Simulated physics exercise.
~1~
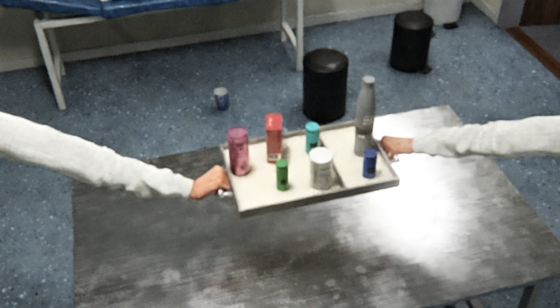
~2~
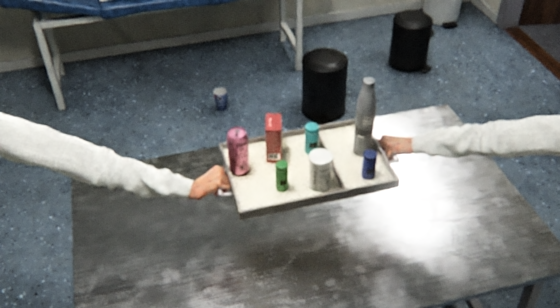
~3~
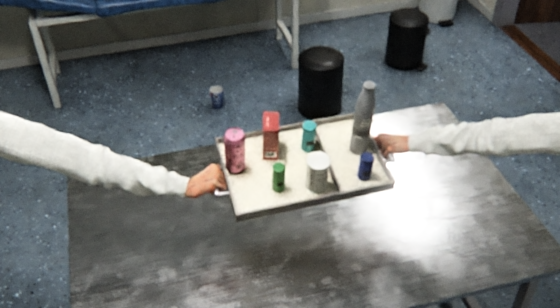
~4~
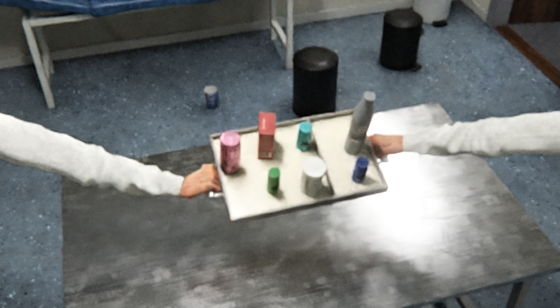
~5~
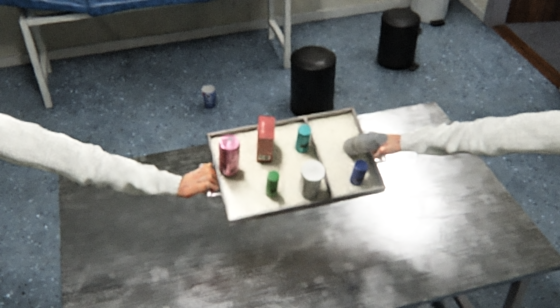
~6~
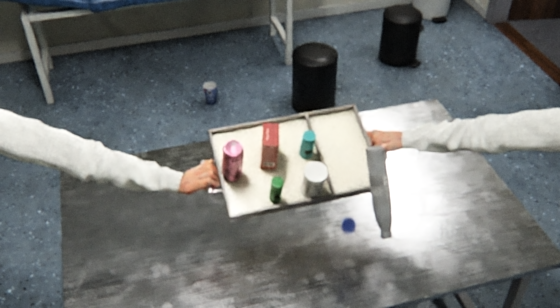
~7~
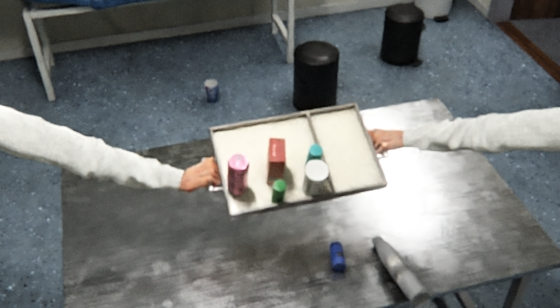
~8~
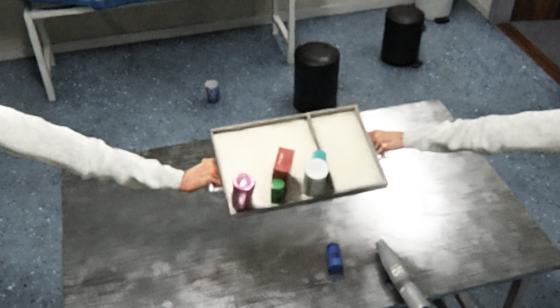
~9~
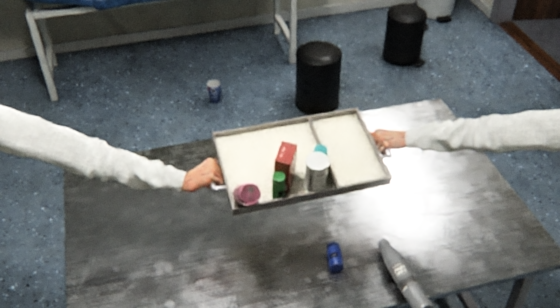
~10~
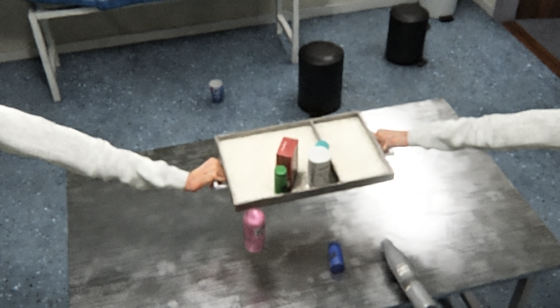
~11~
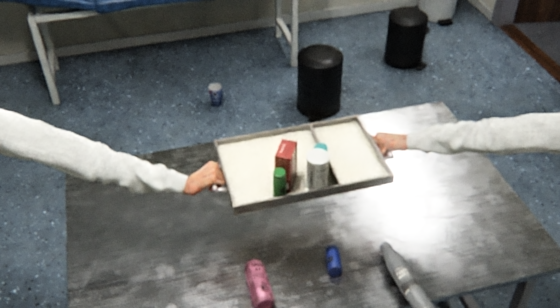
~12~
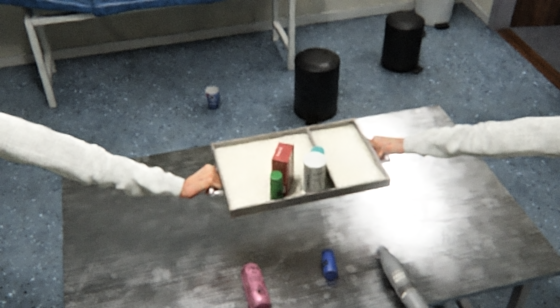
Two hands tip a tray, dropping blue, grey and pink containers onto the table, then level it.
